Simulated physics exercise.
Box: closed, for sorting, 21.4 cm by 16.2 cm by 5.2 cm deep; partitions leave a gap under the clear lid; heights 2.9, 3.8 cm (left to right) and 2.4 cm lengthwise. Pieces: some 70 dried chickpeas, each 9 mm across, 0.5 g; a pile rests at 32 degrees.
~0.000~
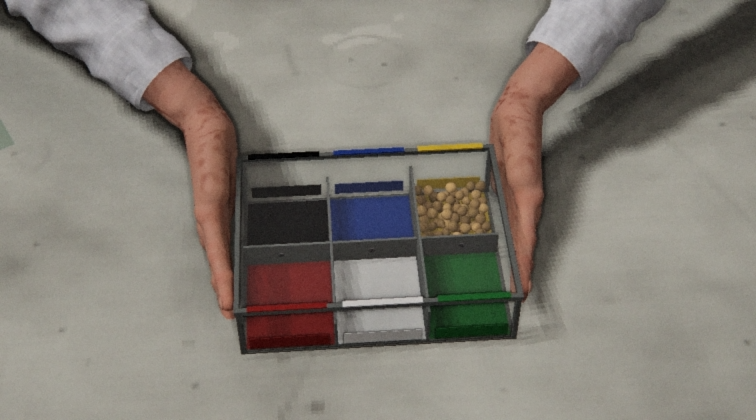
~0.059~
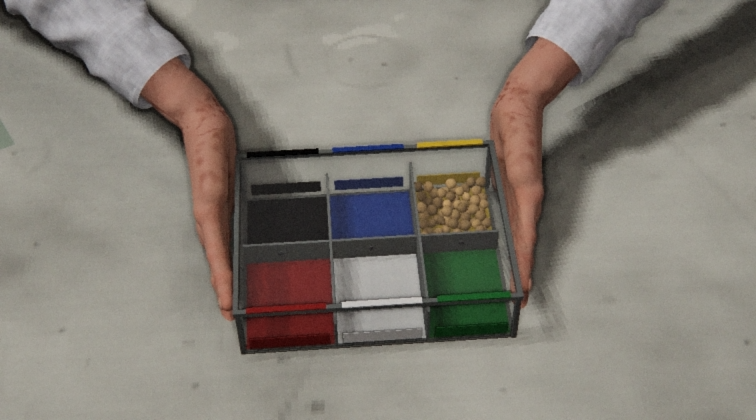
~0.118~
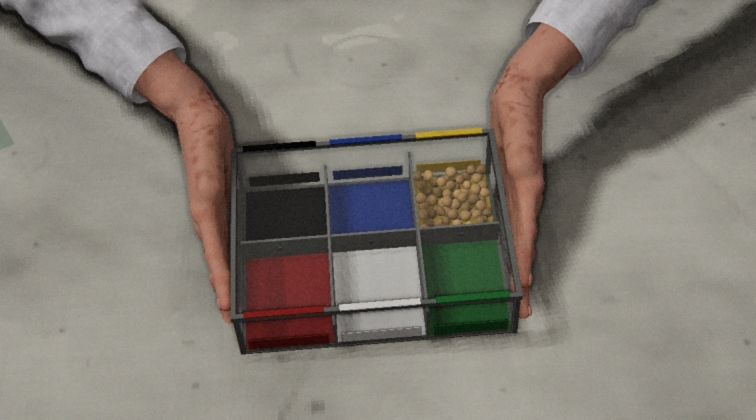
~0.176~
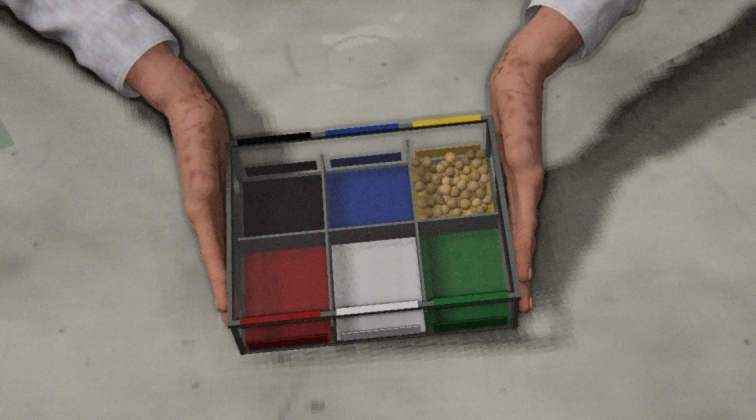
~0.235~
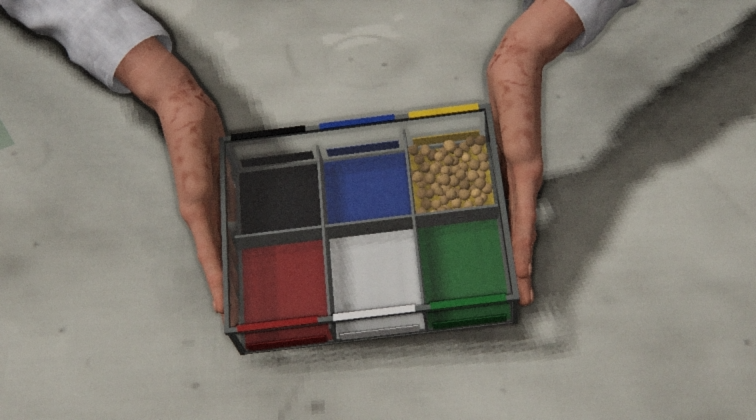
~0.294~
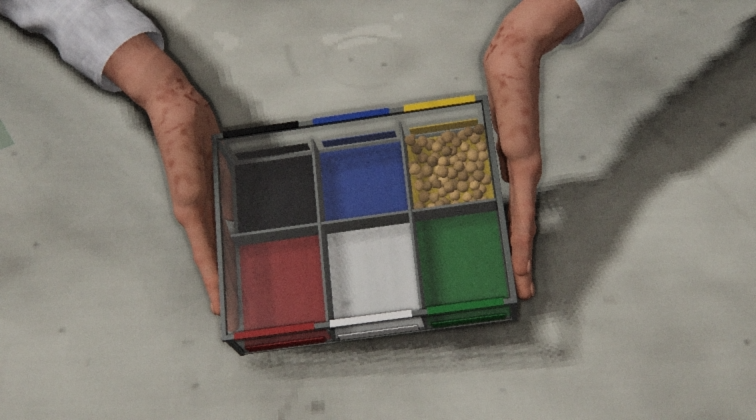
Two hands gradually tilted a clear-lidded box of six coloured compartments, its far side rising and its left front corner lowest, while the pile of dried chickpeas stayed in the yellow section at back right.
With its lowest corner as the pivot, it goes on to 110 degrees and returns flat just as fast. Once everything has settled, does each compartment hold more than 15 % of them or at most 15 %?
At the end, red: Crosses the line, blue: Stays behind the line, green: Crosses the line, yellow: Stays behind the line, white: Crosses the line, black: Stays behind the line.
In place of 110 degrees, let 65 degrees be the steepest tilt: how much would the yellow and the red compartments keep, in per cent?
Yellow: 85; red: 0 (per cent).
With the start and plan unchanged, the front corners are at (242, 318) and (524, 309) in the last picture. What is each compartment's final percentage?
So it works out as red at 0 percent, blue at 0 percent, green at 100 percent, yellow at 0 percent, white at 0 percent and black at 0 percent.
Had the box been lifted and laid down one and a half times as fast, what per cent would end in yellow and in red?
Then the yellow compartment would hold 0 per cent and the red one 25 per cent.
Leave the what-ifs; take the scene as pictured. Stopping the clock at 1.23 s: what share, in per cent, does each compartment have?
It splits as red 0, blue 0, green 50, yellow 20, white 30 and black 0 percent.
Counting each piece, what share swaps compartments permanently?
Roughly 100 in a hundred.
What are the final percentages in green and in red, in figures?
In green it's 35, in red it's 40.
After 1.23 s, tilt 109 degrees; green 50 %, yellow 20 %, white 30 %.
After 1.86 s, tilt 48 degrees; red 40 %, green 35 %, white 25 %.
After 2.53 s, tilt 0 degrees; red 40 %, green 35 %, white 25 %.
By 3.0 s all is still; red 40 %, blue 0 %, green 35 %, yellow 0 %, white 25 %, black 0 %.
